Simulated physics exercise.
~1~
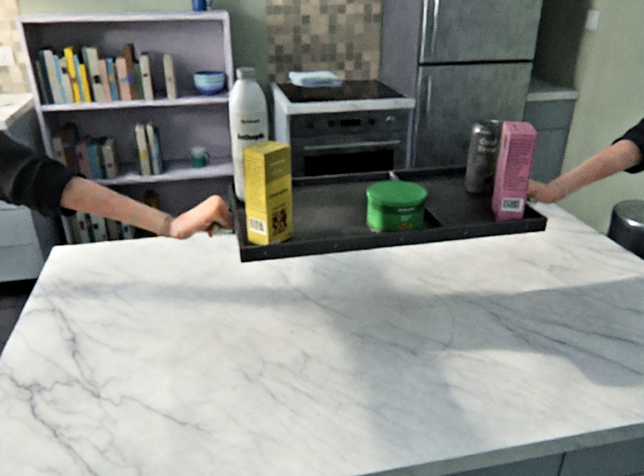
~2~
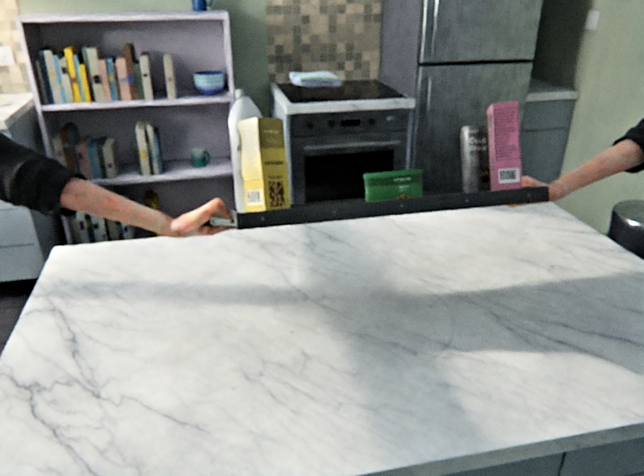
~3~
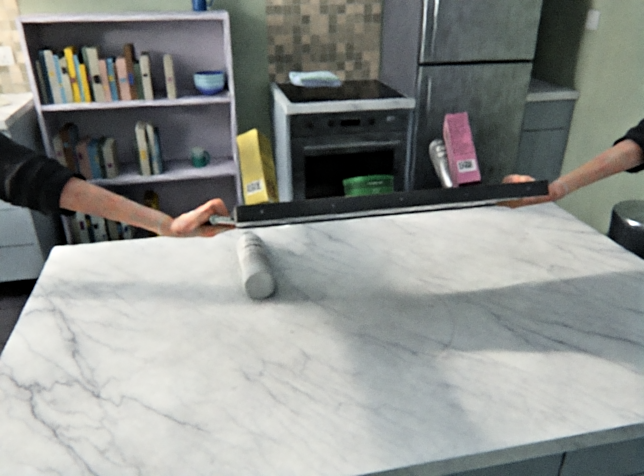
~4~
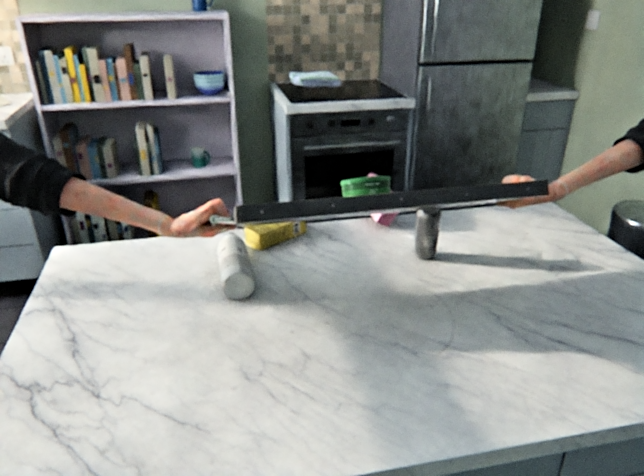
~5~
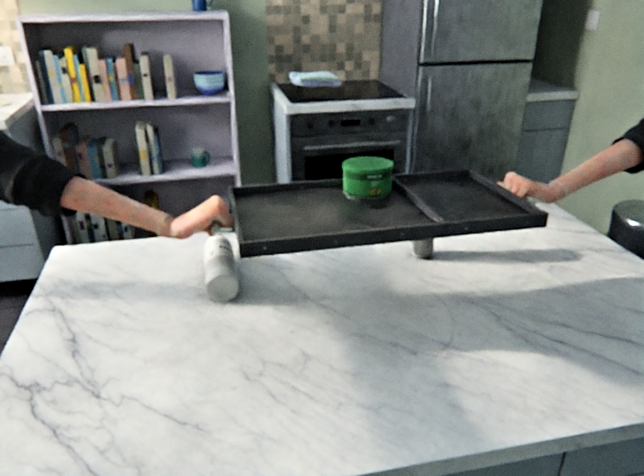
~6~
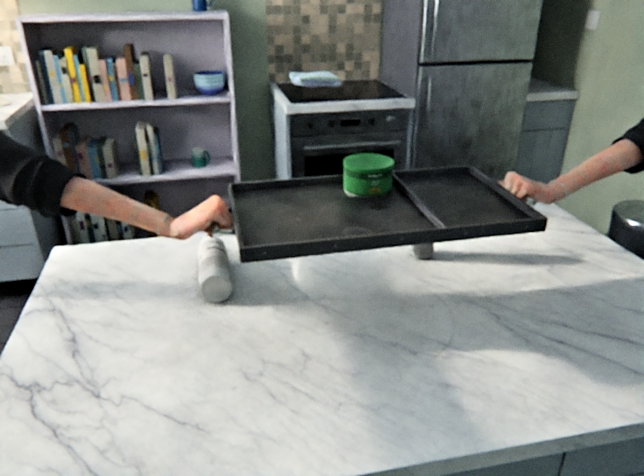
In a kitchen, two hands tip a tray and level it, leaving only the green tub.
